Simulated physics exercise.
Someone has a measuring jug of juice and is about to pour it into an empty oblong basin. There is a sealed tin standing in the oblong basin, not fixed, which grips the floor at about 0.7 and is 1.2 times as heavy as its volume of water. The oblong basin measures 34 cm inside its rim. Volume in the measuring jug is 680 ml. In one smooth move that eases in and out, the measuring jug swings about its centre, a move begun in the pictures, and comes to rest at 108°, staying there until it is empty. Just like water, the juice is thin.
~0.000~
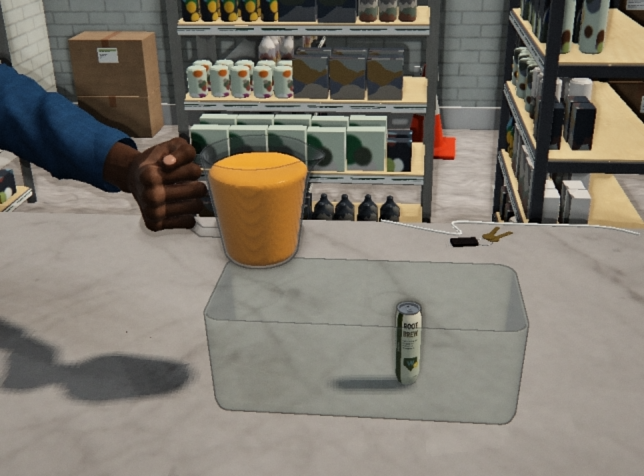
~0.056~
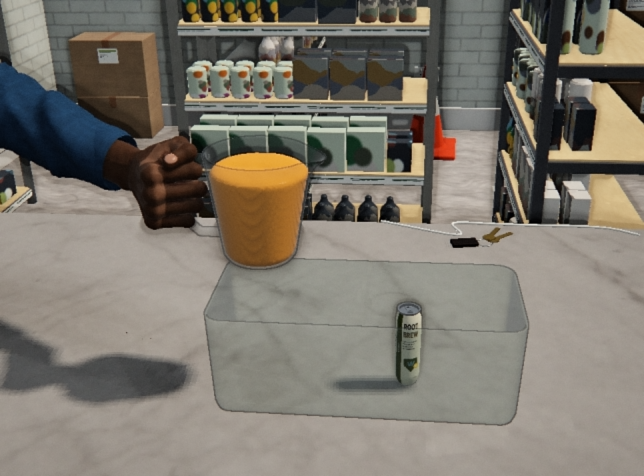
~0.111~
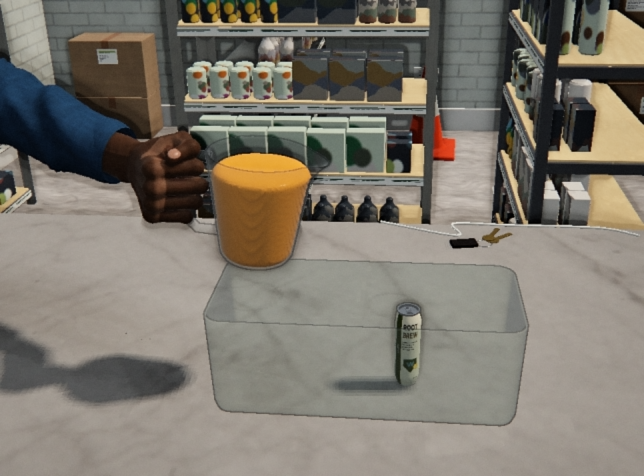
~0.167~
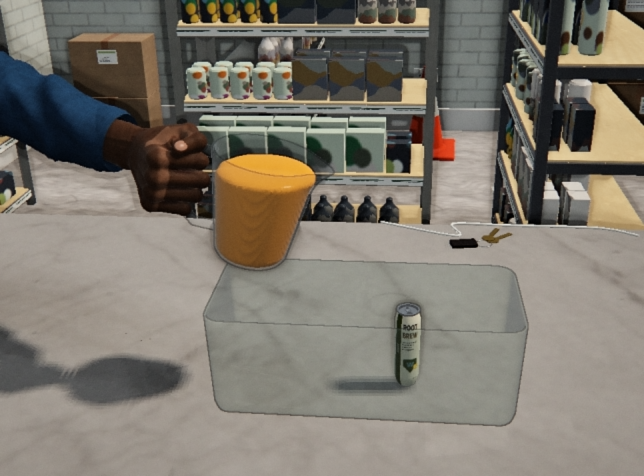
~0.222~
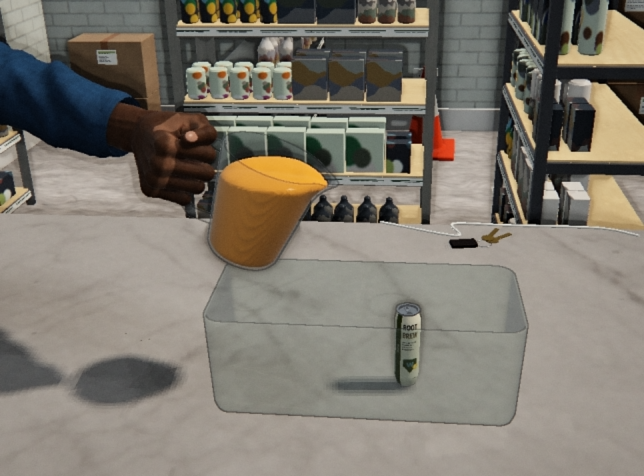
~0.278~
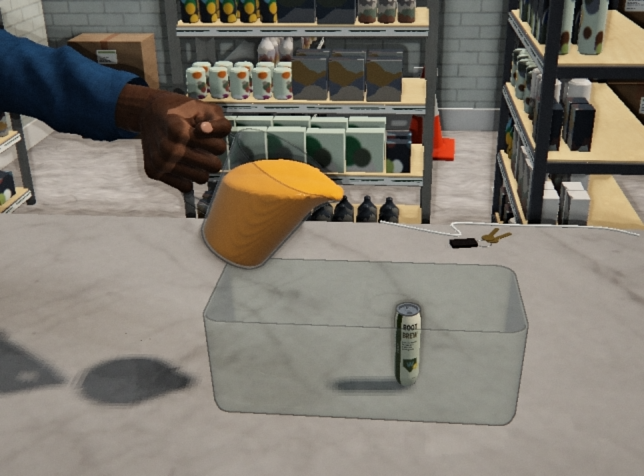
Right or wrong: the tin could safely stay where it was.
Wrong, it goes over.
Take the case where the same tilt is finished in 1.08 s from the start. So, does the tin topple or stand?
Result: Tin tipped over.
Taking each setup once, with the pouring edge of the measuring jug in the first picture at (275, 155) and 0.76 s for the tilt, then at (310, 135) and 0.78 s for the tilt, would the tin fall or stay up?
The tin stays vertical the first time and overturns the second time.
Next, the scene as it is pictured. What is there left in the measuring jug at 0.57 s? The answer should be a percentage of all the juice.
Portion remaining: Approx. 50 per cent.
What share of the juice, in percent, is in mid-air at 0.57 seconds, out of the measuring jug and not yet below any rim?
Some 18 per cent, I reckon.
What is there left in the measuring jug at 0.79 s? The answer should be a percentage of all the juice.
7 %.
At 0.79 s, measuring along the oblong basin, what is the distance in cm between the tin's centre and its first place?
Roughly 5 cm.
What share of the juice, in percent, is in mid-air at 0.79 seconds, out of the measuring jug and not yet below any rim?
Estimate: About 5 in a hundred.
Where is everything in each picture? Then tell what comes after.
In the first picture, it leans 0°; its right rim is at (325, 155); the juice meets the walls at (211, 165) and (309, 168); the oblong basin's rim runs from (217, 287) to (521, 298); the tin's top is at (409, 311).
In the second picture, it leans 1°; its right rim is at (326, 157); the juice meets the walls at (212, 165) and (309, 169).
In the third picture, it leans 6°; its right rim is at (330, 163); the juice meets the walls at (213, 164) and (312, 172).
In the fourth picture, it leans 12°; its right rim is at (335, 172); the juice meets the walls at (218, 165) and (317, 175).
In the fifth picture, it leans 21°; its right rim is at (339, 184); the juice meets the walls at (222, 171) and (327, 177).
In the sixth picture, it leans 32°; its right rim is at (343, 198); the juice meets the walls at (219, 183) and (338, 186); 1 per cent is over the edge.
After 0.57 s the tilt is 93° and 50 per cent is still to pour; the tin stands where it began.
After 0.79 s the tilt is 108° and 7 per cent is still to pour; the tin leans 44°.
After 1.01 s the tilt is 108° and 0 per cent is still to pour; the tin lies on its side.
After 1.26 s the tilt is 108° and 0 per cent is still to pour; the tin lies on its side.
In the end the tin lies on its side.
